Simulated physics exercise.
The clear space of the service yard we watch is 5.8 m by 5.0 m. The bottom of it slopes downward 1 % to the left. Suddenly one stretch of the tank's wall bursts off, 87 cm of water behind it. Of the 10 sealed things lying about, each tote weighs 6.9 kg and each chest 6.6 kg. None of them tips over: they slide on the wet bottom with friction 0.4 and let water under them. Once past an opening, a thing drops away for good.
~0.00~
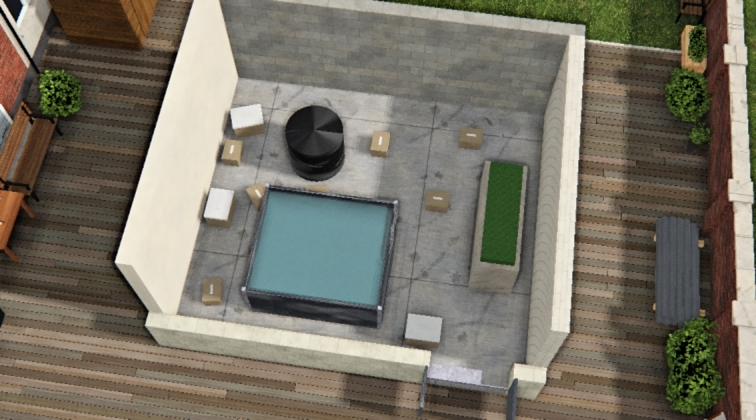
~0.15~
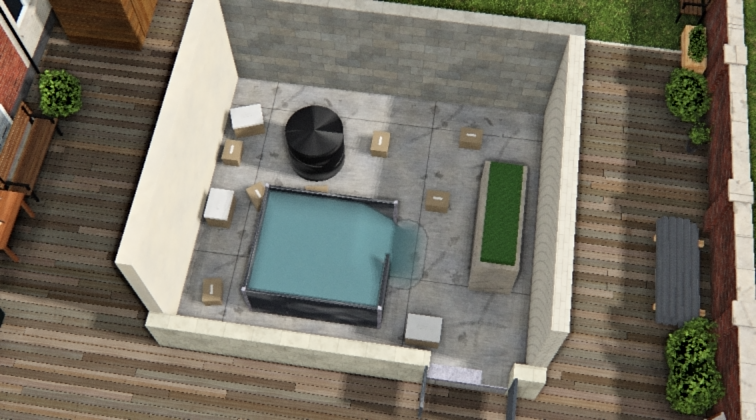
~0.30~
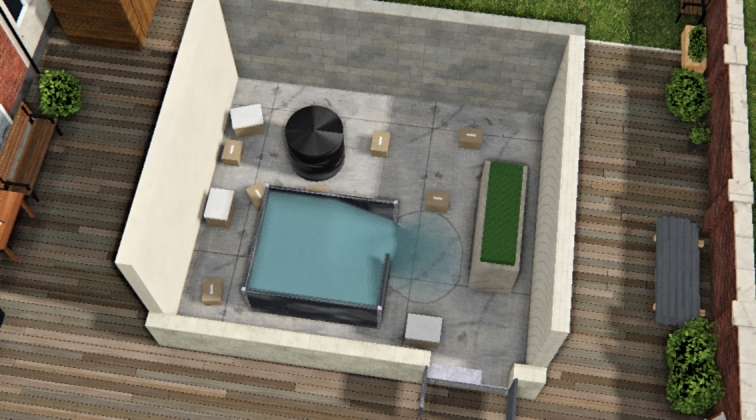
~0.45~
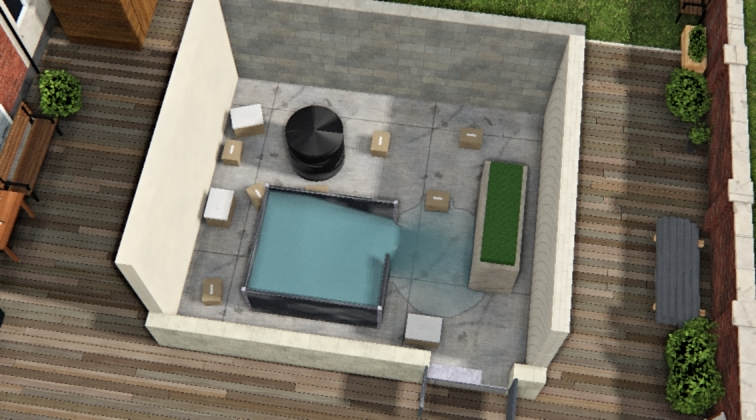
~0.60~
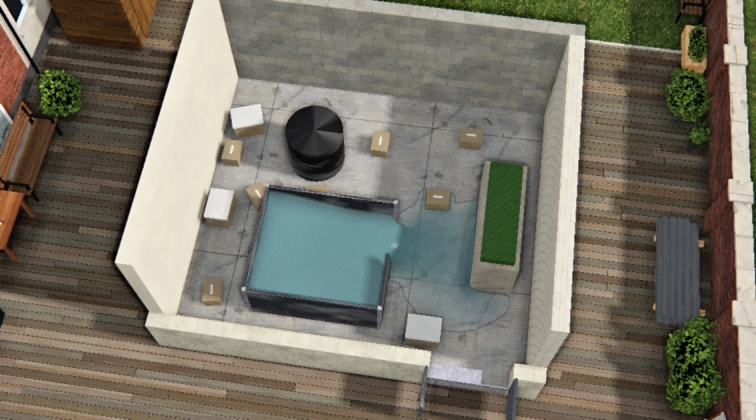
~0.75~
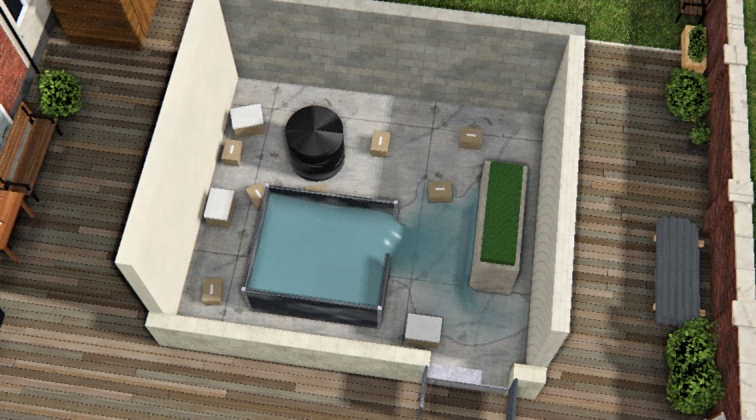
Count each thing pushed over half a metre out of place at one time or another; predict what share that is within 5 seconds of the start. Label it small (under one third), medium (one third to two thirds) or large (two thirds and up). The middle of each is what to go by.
Medium.
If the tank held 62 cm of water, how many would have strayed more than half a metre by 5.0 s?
Under that setup the answer is 3.
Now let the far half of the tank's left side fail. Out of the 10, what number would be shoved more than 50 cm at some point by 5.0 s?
Then 8 of them would.
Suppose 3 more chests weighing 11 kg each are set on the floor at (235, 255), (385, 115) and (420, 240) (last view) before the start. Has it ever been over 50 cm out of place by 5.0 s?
Within it, beyond it, beyond it.
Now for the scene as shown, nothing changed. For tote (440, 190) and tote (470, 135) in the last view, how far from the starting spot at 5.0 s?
Going in order, that's 400 cm for one and 80 cm for the other.
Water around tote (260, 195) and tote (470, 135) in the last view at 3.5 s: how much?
Some 0 cm at the first, some 22 cm at the second.
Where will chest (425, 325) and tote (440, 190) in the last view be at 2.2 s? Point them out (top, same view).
Roughly (393, 334), then roughly (412, 100).
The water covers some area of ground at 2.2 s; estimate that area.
Some 15 m2 of it.
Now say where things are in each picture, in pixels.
A tote at (438, 199) rests on the ground; a tote at (259, 194) rests on the ground; water covers 3.8 m2; 0 of 10 have shifted, in the first frame.
A tote at (438, 199) rests on the ground; a tote at (259, 194), on the bottom; 4.4 m2 under water; 0 of 10 have shifted, in the second frame.
A tote at (438, 199), on the bottom; a tote at (259, 194) rests on the ground; water covers 5.5 m2; 0 of 10 have shifted, in the third frame.
A tote at (438, 199) rests on the ground; a tote at (259, 194), on the bottom; 6.3 m2 under water; 0 of 10 have shifted, in the fourth frame.
A tote at (438, 197), on the bottom, 3 cm from its start; a tote at (259, 194), on the bottom; water covers 6.9 m2; 0 of 10 have shifted, in the fifth frame.
A tote at (440, 189), on the bottom, 19 cm from its start; a tote at (259, 194), on the bottom; water covers 7.5 m2; 1 of 10 have shifted, in the sixth frame.
After 1.1 s 1 of 10 are over 50 cm from their spots; 0 afloat.
After 2.2 s 3 of 10 are over 50 cm from their spots; 2 afloat.
After 3.5 s 3 of 10 are over 50 cm from their spots; 2 afloat.
After 5.0 s 5 of 10 are over 50 cm from their spots, and 5 have been at some point; 4 afloat.
